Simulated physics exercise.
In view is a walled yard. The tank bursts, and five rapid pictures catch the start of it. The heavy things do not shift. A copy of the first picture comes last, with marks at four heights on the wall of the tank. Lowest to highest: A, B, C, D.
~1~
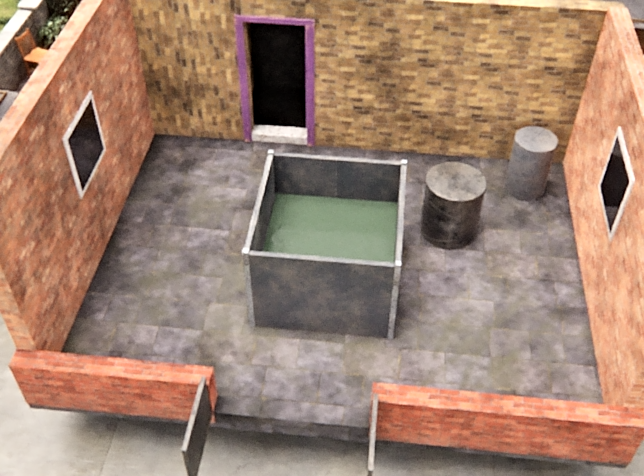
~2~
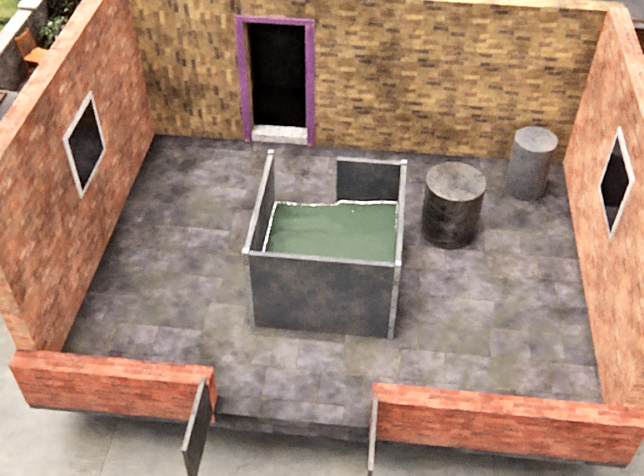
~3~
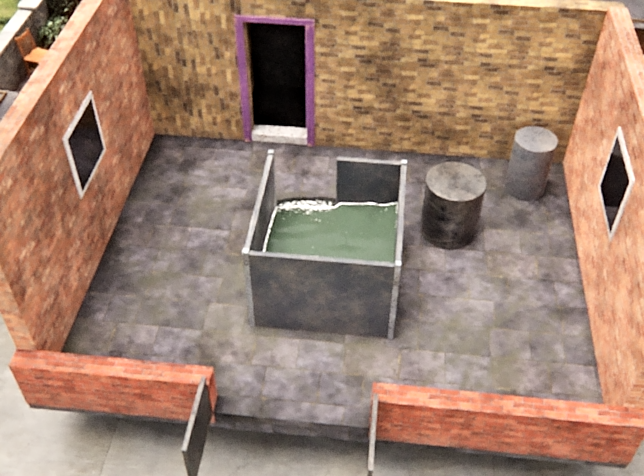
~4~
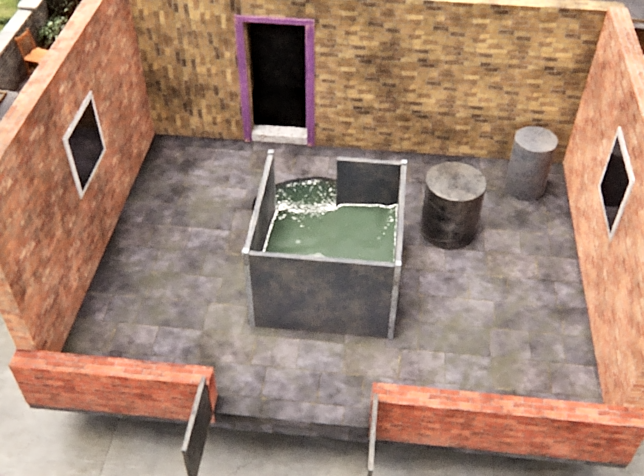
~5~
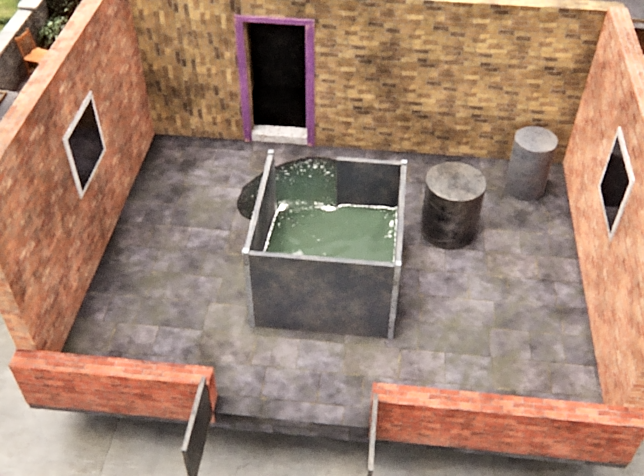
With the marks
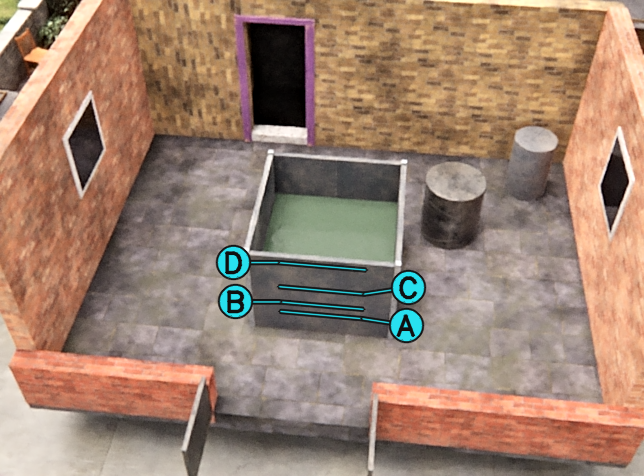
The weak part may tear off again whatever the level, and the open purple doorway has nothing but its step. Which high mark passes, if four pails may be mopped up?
A will do.
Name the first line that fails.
That is line B.
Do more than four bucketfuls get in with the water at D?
Yes, it does.
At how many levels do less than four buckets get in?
One.
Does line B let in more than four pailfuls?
Yes, it does.
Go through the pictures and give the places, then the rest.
Water in the tank at rest, its middle at (329, 243); foot of the purple doorway at (280, 143); open gate at (292, 372), in the first frame.
Water covers 1 % of the ground, its front hidden from here, in the second frame.
Water covers 2 % of the ground, its front hidden from here, in the third frame.
Water covers 5 % of the ground, its front hidden from here, in the fourth frame.
Water covers 9 % of the ground, its front hidden from here, in the fifth frame.
On the marked copy, A at (321, 315); B at (321, 305); C at (321, 290); D at (321, 266); from the bottom up A, B, C, D.
With A, a bucket or two gets in.
With B, about 8 bucketfuls get in.
With C, dozens of bucketfuls pour in.
With D, dozens of bucketfuls pour in.
